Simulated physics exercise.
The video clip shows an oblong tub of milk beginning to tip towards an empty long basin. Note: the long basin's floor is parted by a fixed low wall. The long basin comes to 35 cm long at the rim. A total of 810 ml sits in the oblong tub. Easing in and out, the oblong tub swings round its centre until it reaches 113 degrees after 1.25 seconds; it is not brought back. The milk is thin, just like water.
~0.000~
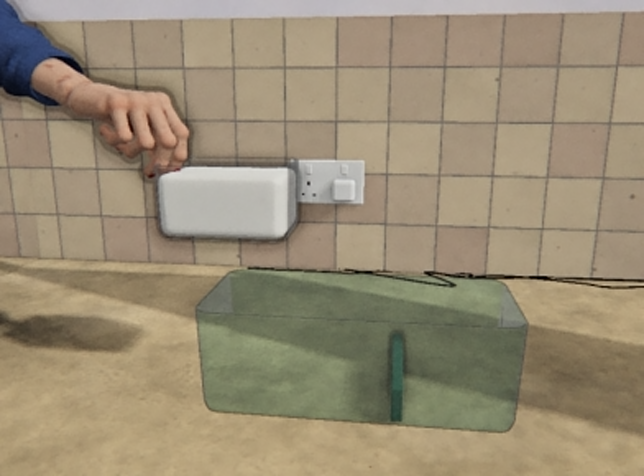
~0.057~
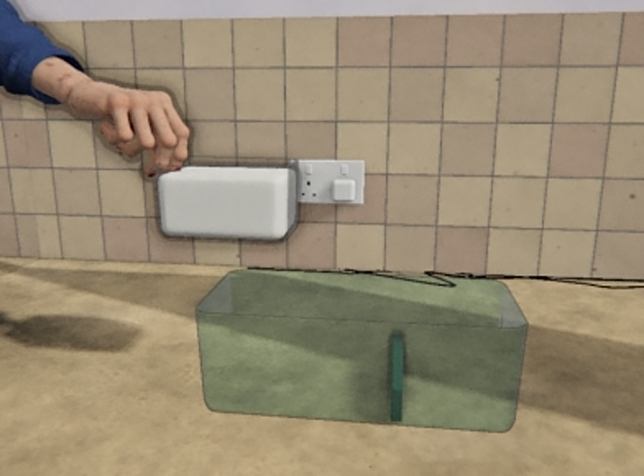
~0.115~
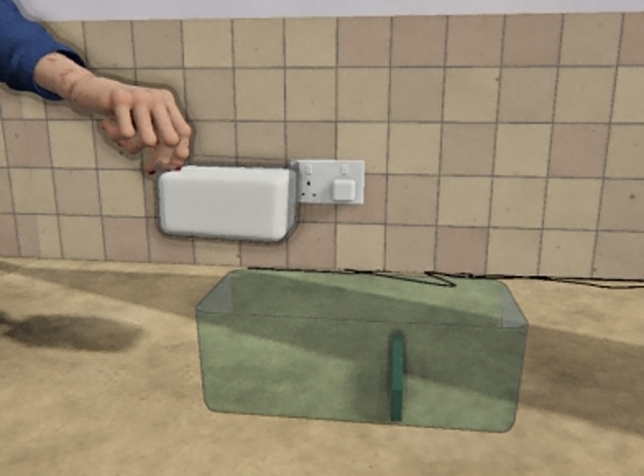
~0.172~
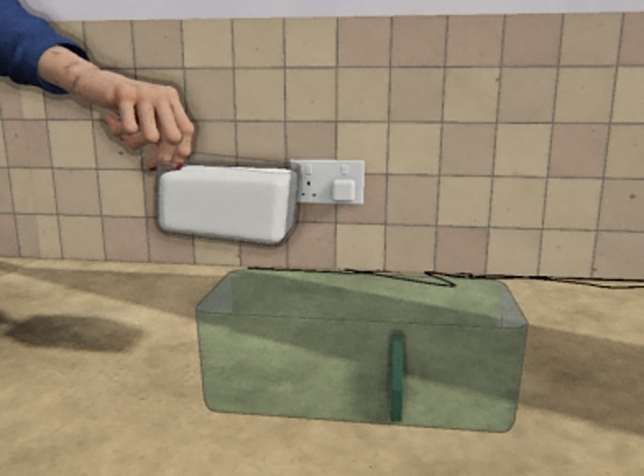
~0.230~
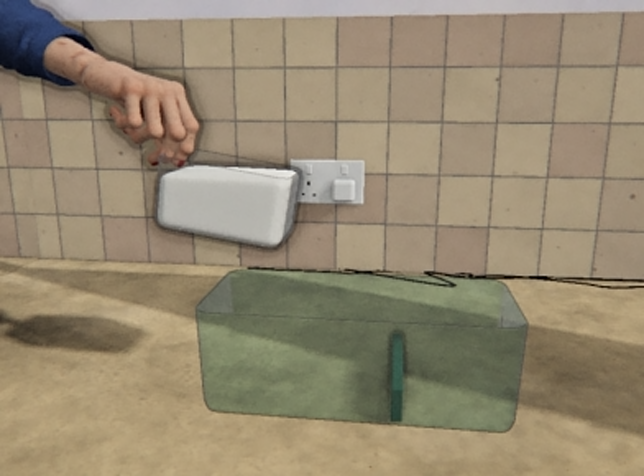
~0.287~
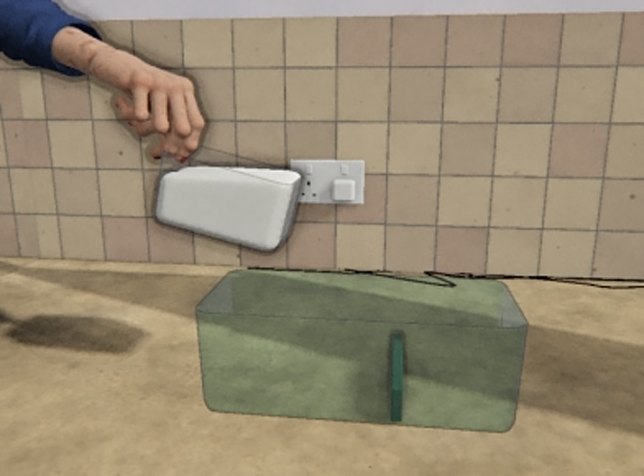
The video shows a hand holding a white oblong tub above a clear, green-tinted long basin on a counter by a tiled wall; the tub starts level, then slowly tilts slightly down to the right as the hand shifts slightly.
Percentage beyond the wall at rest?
6 per cent.
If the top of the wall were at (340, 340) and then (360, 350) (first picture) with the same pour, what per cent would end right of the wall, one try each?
It comes to 65 per cent, and then 45 per cent.
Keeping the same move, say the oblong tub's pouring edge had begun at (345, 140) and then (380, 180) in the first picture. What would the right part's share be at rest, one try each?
Try 1: 60 %; try 2: 70 %.
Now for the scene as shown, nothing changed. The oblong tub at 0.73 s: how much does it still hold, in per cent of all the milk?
About 44 percent.
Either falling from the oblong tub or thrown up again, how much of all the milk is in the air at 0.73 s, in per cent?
Around 28 in a hundred.
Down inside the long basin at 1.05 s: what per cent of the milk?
Around 88 per cent of the whole.
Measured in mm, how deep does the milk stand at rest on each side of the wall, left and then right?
24 mm left, 2 mm right.
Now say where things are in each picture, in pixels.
In the first frame, tilt 0°; pouring edge (292, 165); surface from (172, 172) to (291, 174); the long basin's rim runs from (214, 290) to (515, 303); the wall's top is at (397, 360).
In the second frame, tilt 1°; pouring edge (292, 166); surface from (172, 172) to (291, 174).
In the third frame, tilt 2°; pouring edge (293, 168); surface from (173, 172) to (292, 175).
In the fourth frame, tilt 5°; pouring edge (294, 171); surface from (175, 172) to (293, 175).
In the fifth frame, tilt 9°; pouring edge (296, 176); surface from (175, 171) to (295, 176).
In the sixth frame, tilt 14°; pouring edge (298, 182); surface from (175, 173) to (298, 177).
After 0.73 s the tilt is 71° and 44 per cent is still to pour, 27 is left of the wall and 0 right of it.
After 1.05 s the tilt is 106° and 7 per cent is still to pour, 84 is left of the wall and 4 right of it.
After 1.38 s the tilt is 113° and 0 per cent is still to pour, 94 is left of the wall and 5 right of it.
After 1.75 s the tilt is 113° and 0 per cent is still to pour, 94 is left of the wall and 6 right of it.
In the end 94 per cent lies left of the wall, 6 right of it and 0 outside.
